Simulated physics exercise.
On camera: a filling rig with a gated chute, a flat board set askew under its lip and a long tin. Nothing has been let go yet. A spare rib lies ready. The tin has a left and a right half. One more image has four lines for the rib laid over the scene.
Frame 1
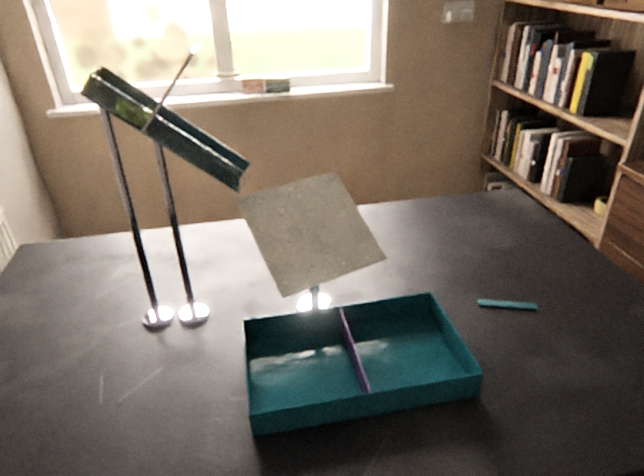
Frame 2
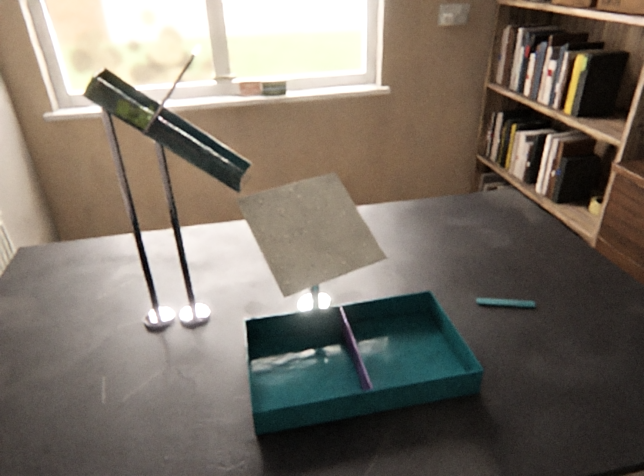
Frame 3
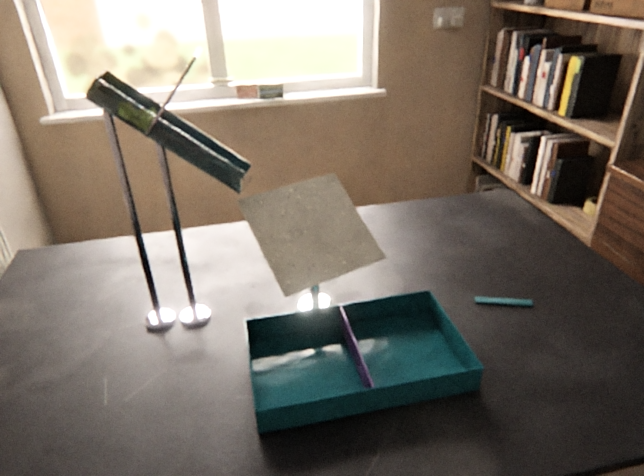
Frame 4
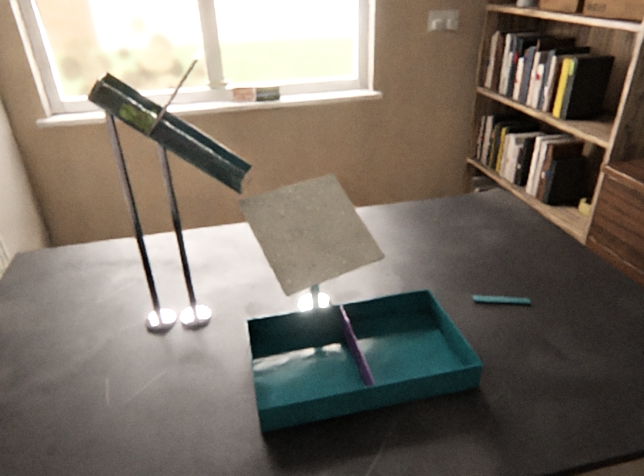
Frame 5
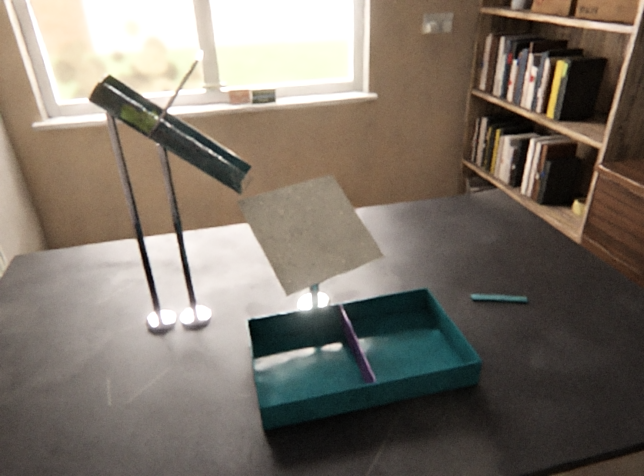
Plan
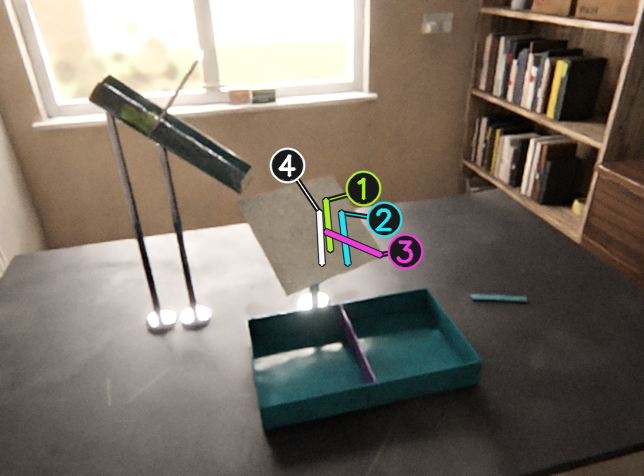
To begin with, a dark green chute on two metal posts slants down rightward toward a tilted grey board, with a teal tin split by a purple divider in front. The camera's view drifts slightly, shifting the window and bookshelf leftward, while the tabletop objects stay essentially still.
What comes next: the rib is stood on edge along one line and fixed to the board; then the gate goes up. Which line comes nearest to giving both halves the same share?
I would pick line 1.
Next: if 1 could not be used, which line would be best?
That is line 2.
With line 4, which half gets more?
More lands on the left.
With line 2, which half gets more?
More lands on the right.
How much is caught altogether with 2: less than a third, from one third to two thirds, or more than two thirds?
Line 2 gives more than two thirds.
On the marked copy, line 1 from (325, 200) to (330, 249); line 2 from (341, 213) to (347, 263); line 3 from (326, 231) to (380, 254); line 4 from (319, 212) to (322, 263).
For line 1, of what is caught, close to half in the left half, close to half in the right.
For line 2, of what is caught, close to a quarter in the left half, close to two thirds in the right.
For line 3, of what is caught, a small share in the left half, all but a few in the right.
For line 4, of what is caught, all but a few in the left half, a small share in the right.
